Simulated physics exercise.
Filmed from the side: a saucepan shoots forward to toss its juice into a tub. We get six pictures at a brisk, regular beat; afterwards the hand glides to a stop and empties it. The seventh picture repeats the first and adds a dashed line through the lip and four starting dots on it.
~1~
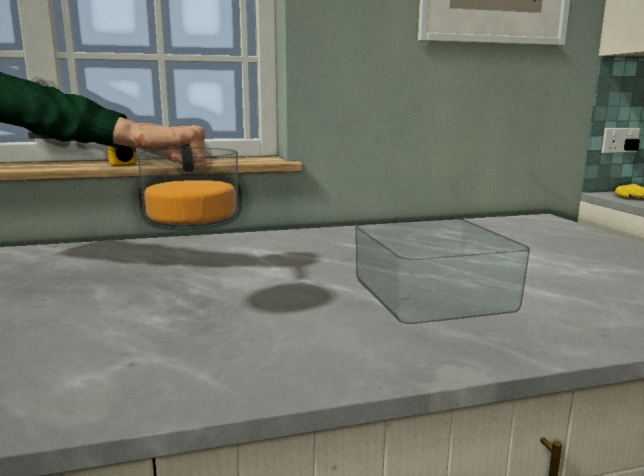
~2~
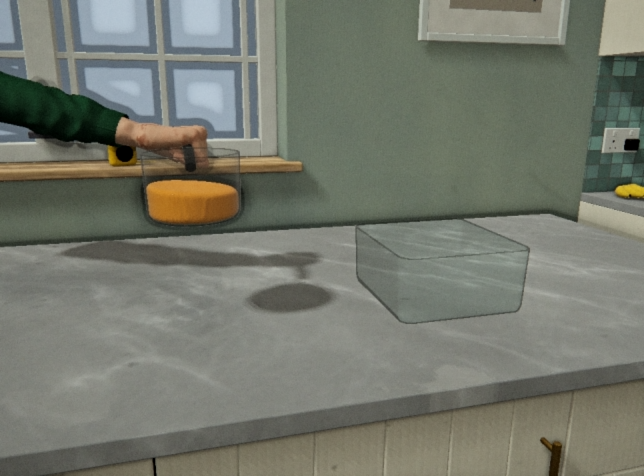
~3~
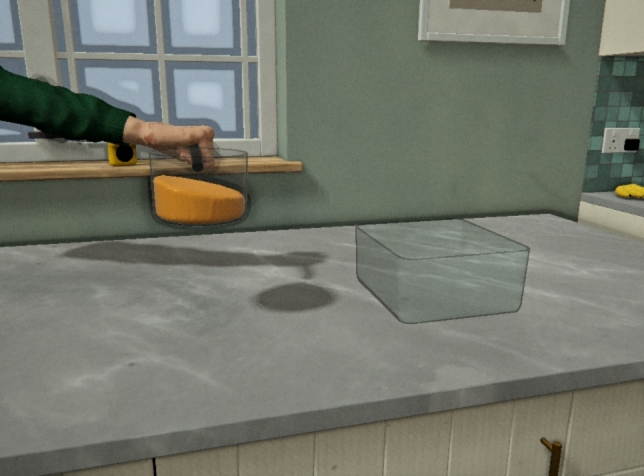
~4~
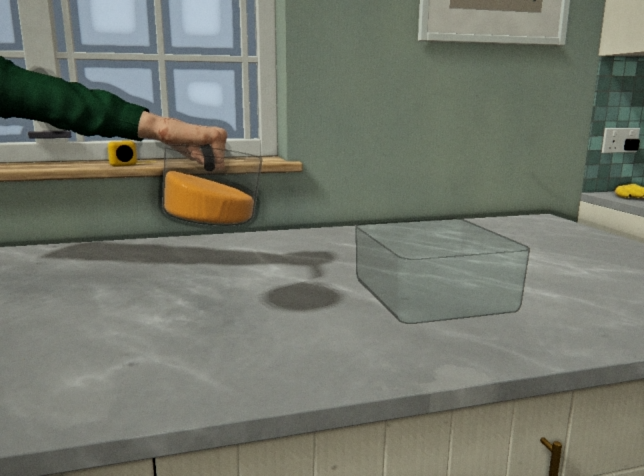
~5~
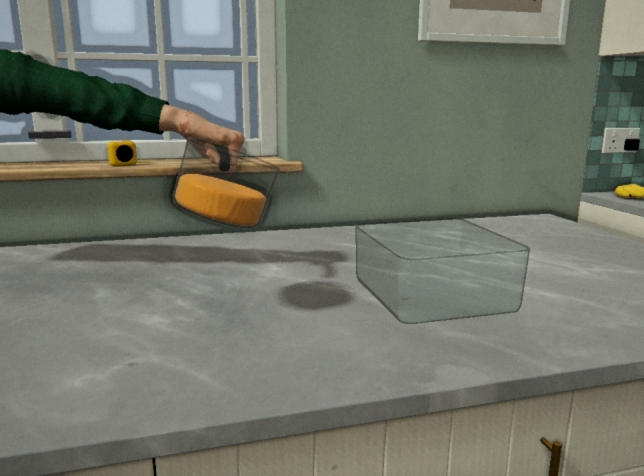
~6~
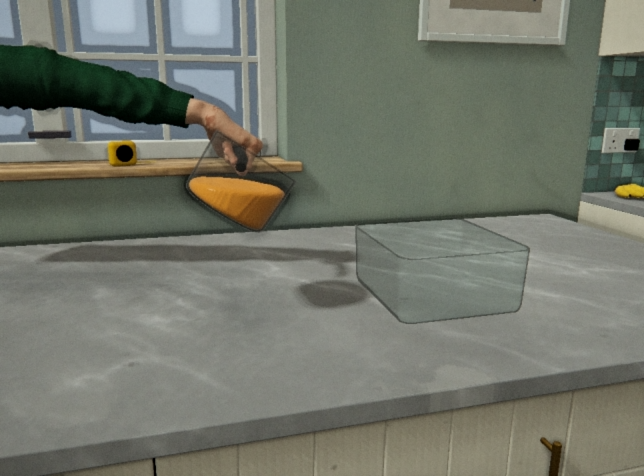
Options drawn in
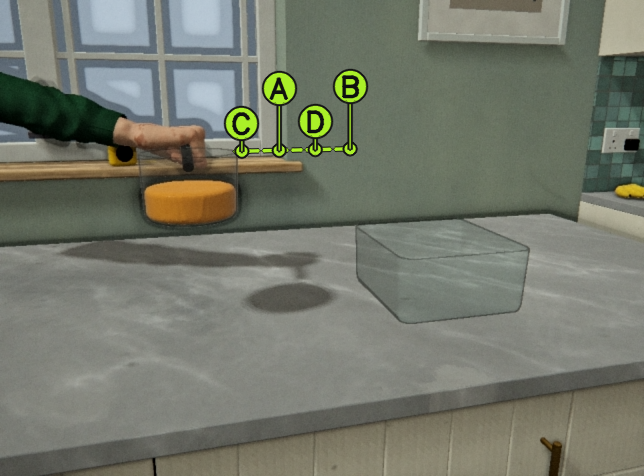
Orange juice sloshing in a clear saucepan as a green-sleeved arm moves it right and tilts it near a clear tub.
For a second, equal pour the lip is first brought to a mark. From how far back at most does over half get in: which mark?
The limit is A.
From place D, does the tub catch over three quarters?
Yes, it does.
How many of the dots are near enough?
Three of them.
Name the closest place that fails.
Place C.
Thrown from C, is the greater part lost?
Yes.
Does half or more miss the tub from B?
No, not at all.
On the marked copy, A at (279, 150); B at (350, 148); C at (241, 151); D at (315, 149).
With A, about 77 % lands in the tub, 18 % falls short and 5 % goes beside or beyond.
With B, about 92 % lands in the tub, 3 % falls short and 5 % goes beside or beyond.
With C, about 6 % lands in the tub, 92 % falls short.
With D, about 88 % lands in the tub, 4 % falls short and 8 % goes beside or beyond.
